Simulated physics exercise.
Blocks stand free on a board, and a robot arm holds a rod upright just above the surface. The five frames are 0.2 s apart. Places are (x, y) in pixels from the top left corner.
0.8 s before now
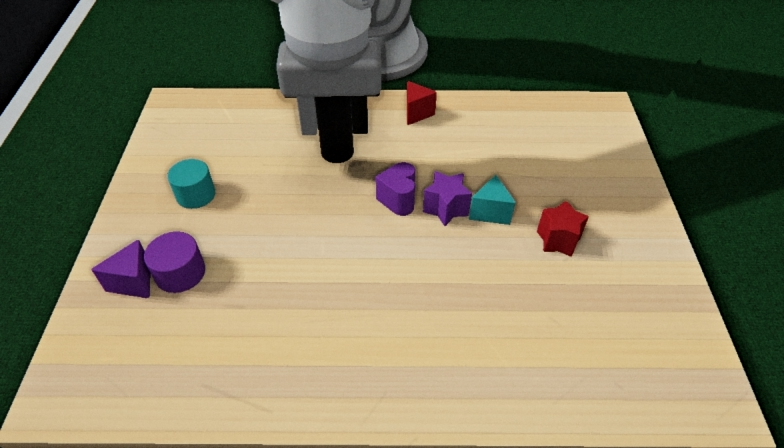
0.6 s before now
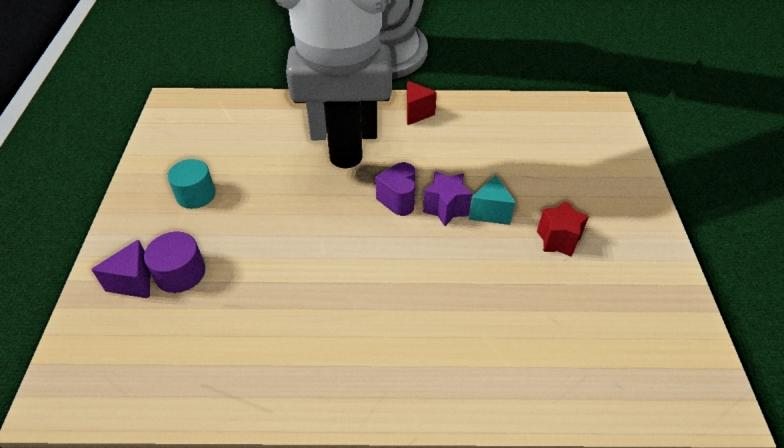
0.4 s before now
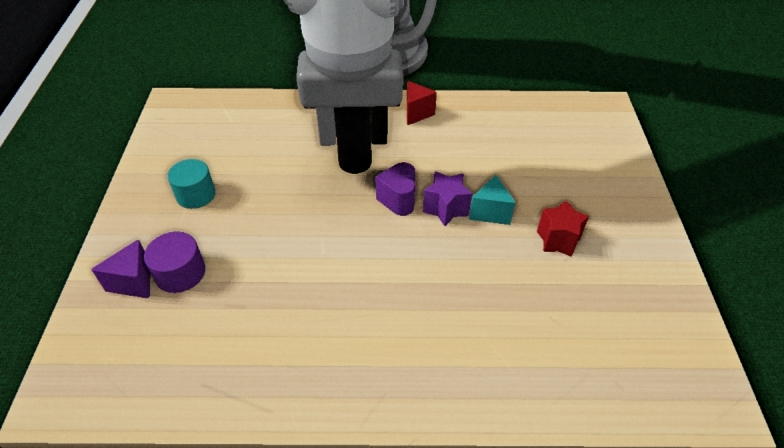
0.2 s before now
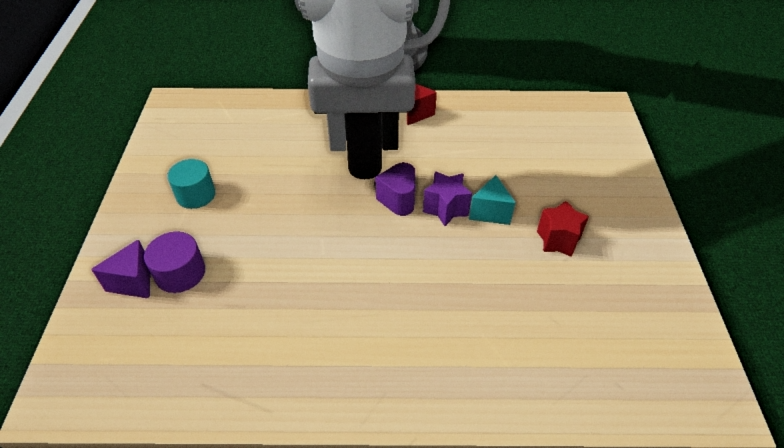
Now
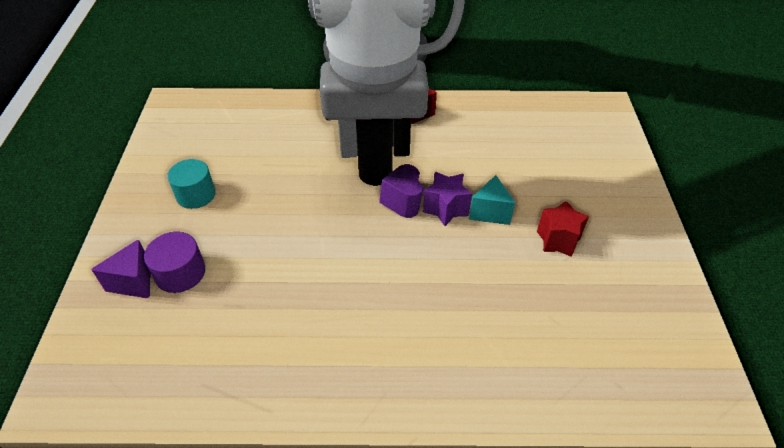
A grey robot arm with a black rod works at the far edge of a pale wooden board on a green surface, seen from above at a fixed angle. A purple heart, purple star, turquoise triangle and red star line up rightward, a red block sits behind, and a turquoise cylinder, purple triangle and purple cylinder lie left. The rod glides slightly right and nearer, then nudges the heart toward the purple star.
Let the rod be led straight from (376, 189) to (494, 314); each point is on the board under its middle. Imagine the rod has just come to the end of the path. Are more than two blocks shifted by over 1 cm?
Answer: Yes.
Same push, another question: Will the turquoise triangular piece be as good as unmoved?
Final answer: No.
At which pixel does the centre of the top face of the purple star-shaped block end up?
My estimate: (474, 202).
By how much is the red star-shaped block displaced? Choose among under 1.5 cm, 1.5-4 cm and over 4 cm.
Movement: Under 1.5 cm.
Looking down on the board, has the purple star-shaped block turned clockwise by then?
Final answer: No.
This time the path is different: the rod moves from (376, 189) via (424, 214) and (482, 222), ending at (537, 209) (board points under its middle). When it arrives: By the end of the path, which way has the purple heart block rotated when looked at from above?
Seen from above, clockwise.
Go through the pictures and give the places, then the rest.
In the first frame, tip of the rod (338, 153), middles of tops, purple heart block (399, 177), purple star-shaped block (449, 186), turquoise triangular piece (495, 191), red star-shaped block (566, 217).
In the second frame, rod (346, 158), nothing pushed.
In the third frame, rod (355, 163), nothing pushed.
In the fourth frame, rod (365, 168), nothing pushed.
In the fifth frame, rod (376, 174), purple heart block (404, 179), purple star-shaped block (449, 186), turquoise triangular piece (495, 191), red star-shaped block (566, 217).
What follows on the original path. One third of the way, rod (411, 212); purple heart block (446, 215), turned 25° anticlockwise; purple star-shaped block (473, 197), turned 60° anticlockwise; turquoise triangular piece (508, 190).
Two thirds of the way, rod (451, 253); purple heart block (486, 234), turned 70° anticlockwise; purple star-shaped block (474, 202), turned 90° anticlockwise; turquoise triangular piece (509, 189).
At the end, rod (498, 300); purple heart block (488, 235), turned 75° anticlockwise; purple star-shaped block (474, 202), turned 90° anticlockwise; turquoise triangular piece (509, 189); red star-shaped block unmoved.
